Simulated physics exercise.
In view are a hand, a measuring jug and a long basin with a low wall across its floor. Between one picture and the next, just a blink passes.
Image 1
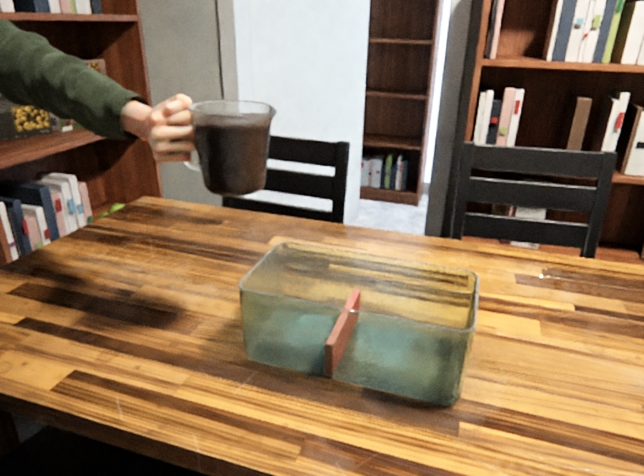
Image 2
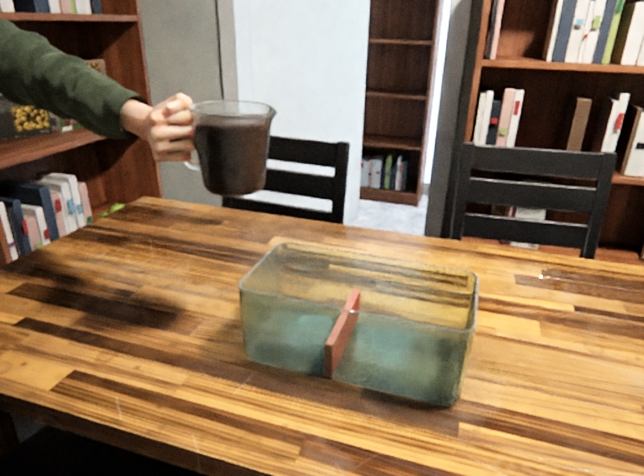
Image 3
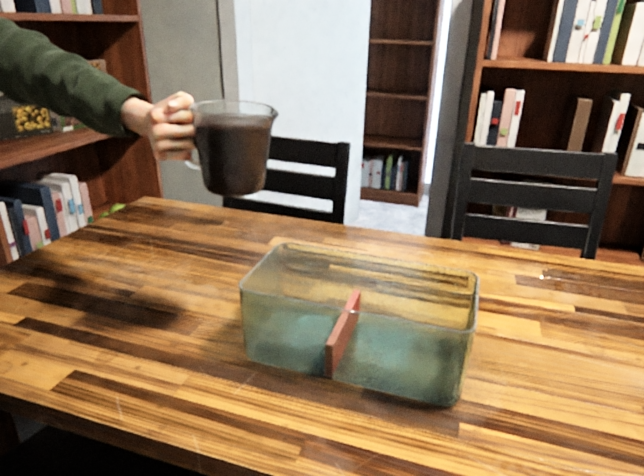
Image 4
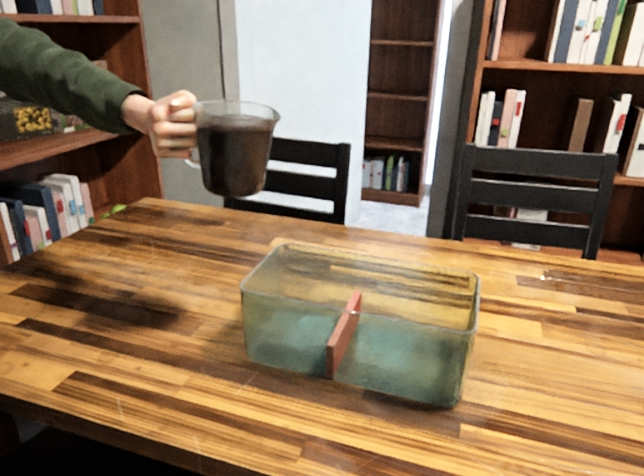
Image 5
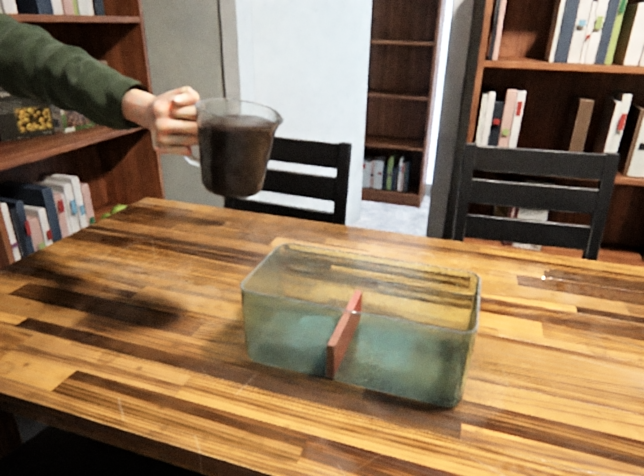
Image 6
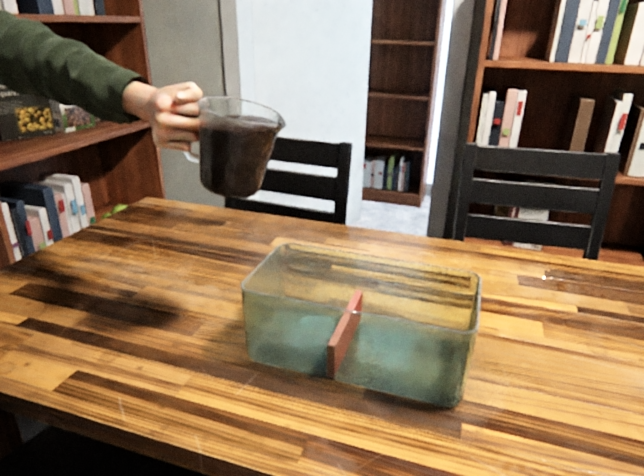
A hand held a measuring jug of dark coffee above a wooden table, then slowly tilted it slightly to the right, near a long glass basin with a low reddish wall across its floor.
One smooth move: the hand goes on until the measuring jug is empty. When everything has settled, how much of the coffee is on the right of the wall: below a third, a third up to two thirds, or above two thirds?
Lower than a third.
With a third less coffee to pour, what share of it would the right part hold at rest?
About 5 percent.
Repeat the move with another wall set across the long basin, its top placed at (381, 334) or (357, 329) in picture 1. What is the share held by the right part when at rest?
That'd be about 10 percent for the first and about 5 percent for the other.
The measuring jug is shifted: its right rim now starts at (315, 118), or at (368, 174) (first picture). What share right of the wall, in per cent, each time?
95 % and 100 %.
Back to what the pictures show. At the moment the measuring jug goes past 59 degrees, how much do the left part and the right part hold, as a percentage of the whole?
You'd find 5 per cent on the left and 0 per cent on the right.
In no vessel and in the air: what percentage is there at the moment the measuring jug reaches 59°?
Around 15 %.
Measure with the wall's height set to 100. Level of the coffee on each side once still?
About 50 on the left and about 10 on the right.
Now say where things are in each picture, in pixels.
It leans 0°; its right rim is at (275, 112); the coffee meets the walls at (202, 117) and (268, 122); the long basin's rim runs from (260, 263) to (477, 301); the wall's top is at (345, 315), in the first picture.
It leans 1°; its right rim is at (275, 113); the coffee meets the walls at (202, 116) and (268, 123), in the second picture.
It leans 2°; its right rim is at (277, 114); the coffee meets the walls at (203, 117) and (270, 124), in the third picture.
It leans 5°; its right rim is at (280, 118); the coffee meets the walls at (205, 118) and (272, 125), in the fourth picture.
It leans 8°; its right rim is at (282, 121); the coffee meets the walls at (207, 119) and (275, 125), in the fifth picture.
It leans 12°; its right rim is at (285, 125); the coffee meets the walls at (209, 119) and (280, 127), in the sixth picture.
A moment on, the measuring jug is tipped part way and 78 per cent is still to pour, 6 is left of the wall and 0 right of it.
Next, the measuring jug is tipped on its side and 28 per cent is still to pour, 36 is left of the wall and 15 right of it.
Then the measuring jug is tipped on its side and 2 per cent is still to pour, 76 is left of the wall and 17 right of it.
Later the measuring jug is tipped on its side and 0 per cent is still to pour, 80 is left of the wall and 18 right of it.
Finally, 80 per cent lies left of the wall, 18 right of it and 2 outside.
